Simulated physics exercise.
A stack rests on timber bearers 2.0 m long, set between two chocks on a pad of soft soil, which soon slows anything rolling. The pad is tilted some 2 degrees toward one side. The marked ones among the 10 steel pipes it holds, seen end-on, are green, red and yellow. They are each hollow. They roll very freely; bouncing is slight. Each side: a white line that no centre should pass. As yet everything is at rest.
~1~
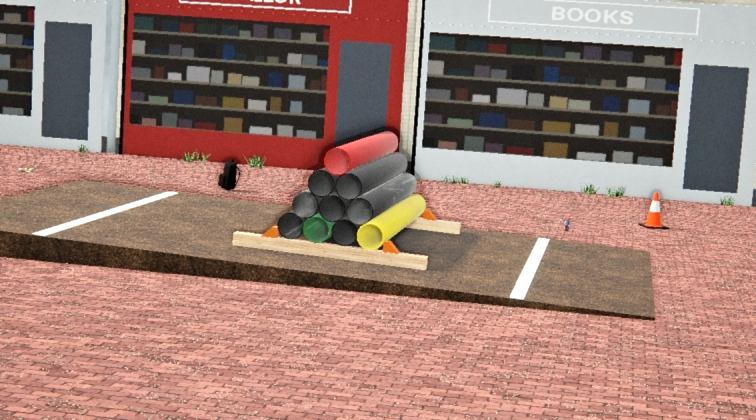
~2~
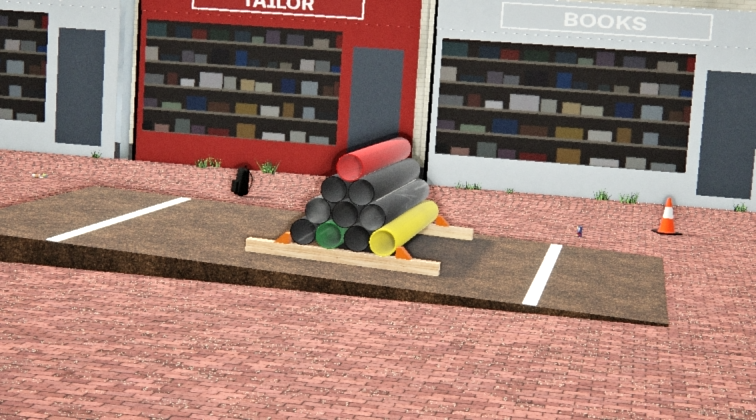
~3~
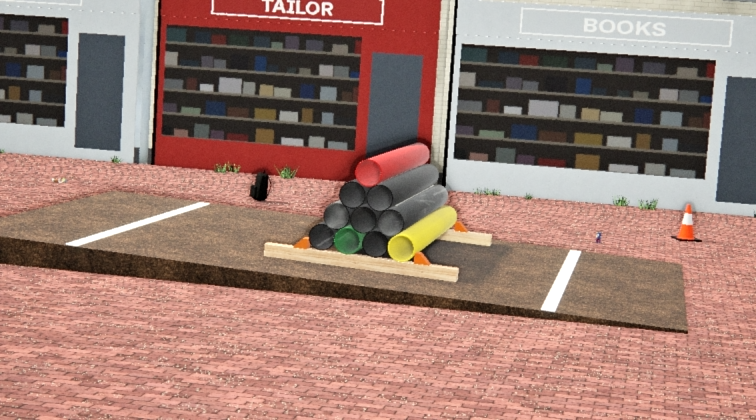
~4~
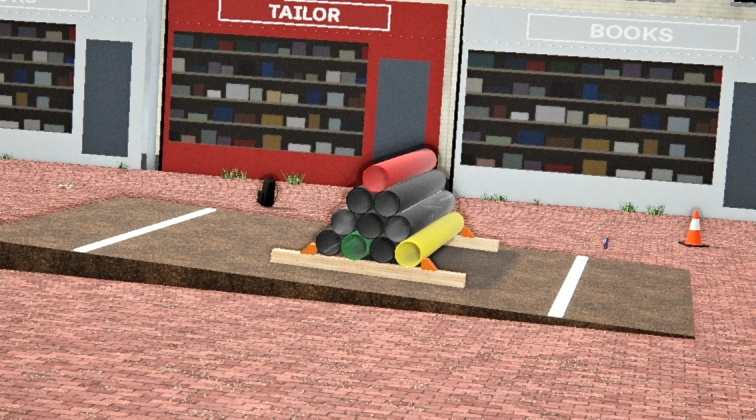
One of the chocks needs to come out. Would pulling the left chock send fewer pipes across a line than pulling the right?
Yes.
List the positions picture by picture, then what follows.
Green (317, 230), red (337, 162), yellow (371, 237); the pad slopes 2° down to the right; 4 of the 10 form the bottom row; nothing moves, in the first frame.
Green (329, 236), red (350, 168), yellow (383, 243); at rest, in the second frame.
Green (348, 241), red (368, 173), yellow (402, 248); both chocks in; lines at (72, 224) and (523, 283); all still, in the third frame.
Green (355, 247), red (375, 179), yellow (409, 254); nothing moves, in the fourth frame.
Chock on the left freed, after 3.4 s, green is on the bearers, 75 cm from the bearers' left end, rolling left; red is up on others, 60 cm from the bearers' left end, rolling left; yellow is on the bearers, 60 cm from the bearers' right end; 0 of 10 have crossed.
Chock on the left freed, at the end, green is on the bearers, 60 cm from the bearers' left end; red is up on others, 45 cm from the bearers' left end; yellow is on the bearers, 60 cm from the bearers' right end; 0 of 10 have crossed.
Chock on the right freed, after 2.2 s, green is on the bearers, 90 cm from the bearers' left end; red is up on others, 30 cm from the bearers' right end, rolling right; yellow is past the right line; 1 of 10 has crossed.
Chock on the right freed, at the end, green is on the bearers, 10 cm from the bearers' right end; red is past the right line; yellow is past the right line; 3 of 10 have crossed.
